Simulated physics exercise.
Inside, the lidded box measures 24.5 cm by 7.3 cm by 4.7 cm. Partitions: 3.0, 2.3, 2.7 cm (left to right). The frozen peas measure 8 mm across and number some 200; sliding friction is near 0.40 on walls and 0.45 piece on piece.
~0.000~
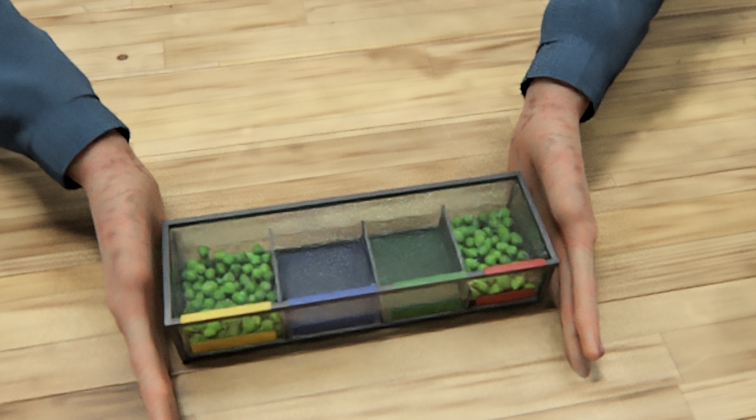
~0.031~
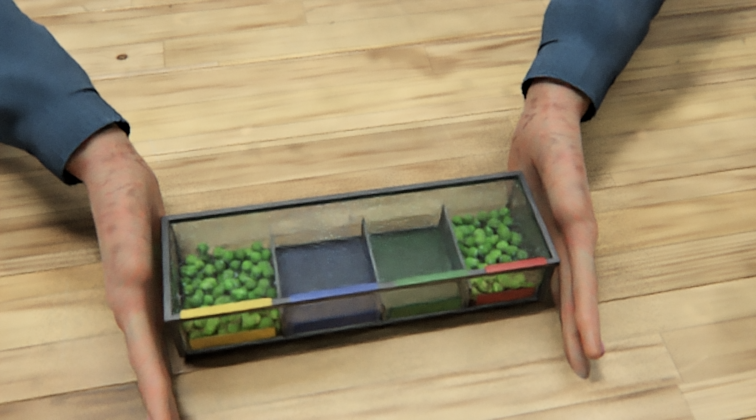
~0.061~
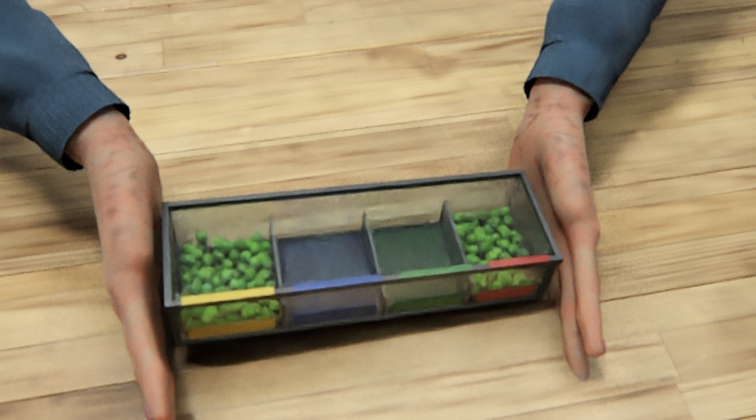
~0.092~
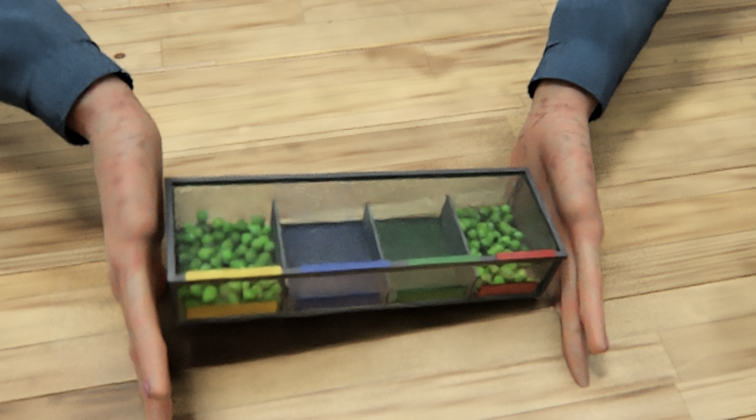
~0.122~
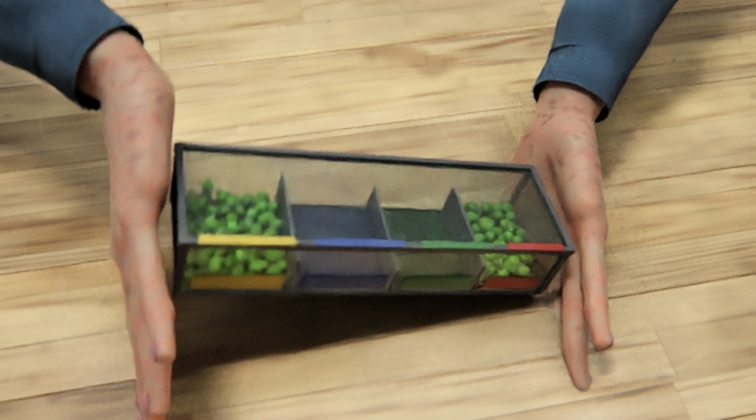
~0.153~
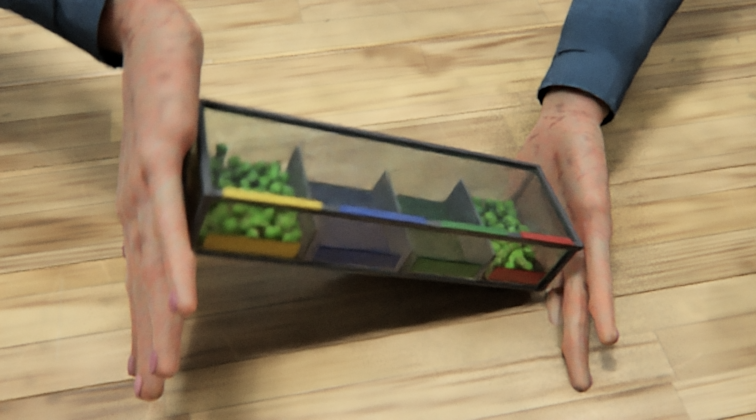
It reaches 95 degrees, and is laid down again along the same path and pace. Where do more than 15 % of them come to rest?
Red compartment: Over; blue compartment: Under; green compartment: Under; yellow compartment: Over.
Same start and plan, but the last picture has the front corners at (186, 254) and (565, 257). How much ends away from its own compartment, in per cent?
It would be near 15 per cent.
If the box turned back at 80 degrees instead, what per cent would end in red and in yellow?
Then: Red 45; yellow 50.
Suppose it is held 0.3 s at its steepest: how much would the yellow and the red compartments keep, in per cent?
In that case yellow 35; red 60.
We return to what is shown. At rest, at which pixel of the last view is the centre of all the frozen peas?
At about (439, 255).
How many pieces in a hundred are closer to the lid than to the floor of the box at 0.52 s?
Roughly 70 per cent.
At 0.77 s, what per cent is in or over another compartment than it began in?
About 10 per cent.
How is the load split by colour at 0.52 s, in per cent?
Red 45, blue 5, green 0, yellow 50.
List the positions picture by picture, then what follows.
The first picture shows box tilt 0 degrees, front corners at (172, 321) and (551, 261); red 45 %, yellow 55 %.
The second picture shows box tilt 1 degrees, front corners at (172, 316) and (552, 260).
The third picture shows box tilt 4 degrees, front corners at (172, 303) and (555, 257), lowest corner right back.
The fourth picture shows box tilt 9 degrees, front corners at (175, 278) and (560, 253), lowest corner right back.
The fifth picture shows box tilt 16 degrees, front corners at (187, 240) and (567, 249), lowest corner right back.
The sixth picture shows box tilt 24 degrees, front corners at (211, 192) and (575, 244), lowest corner right back; red 45 %, yellow 55 %. The box's pace is about 260 degrees a second.
After 0.52 s, tilt 94 degrees; red 45 %, blue 5 %, yellow 50 %.
After 0.77 s, tilt 37 degrees; red 50 %, blue 5 %, green 5 %, yellow 45 %.
Then, at 1.12 s, tilt 0 degrees; red 50 %, blue 5 %, green 5 %, yellow 45 %.
By 1.5 s all is still; red 50 %, blue 5 %, green 5 %, yellow 45 %.
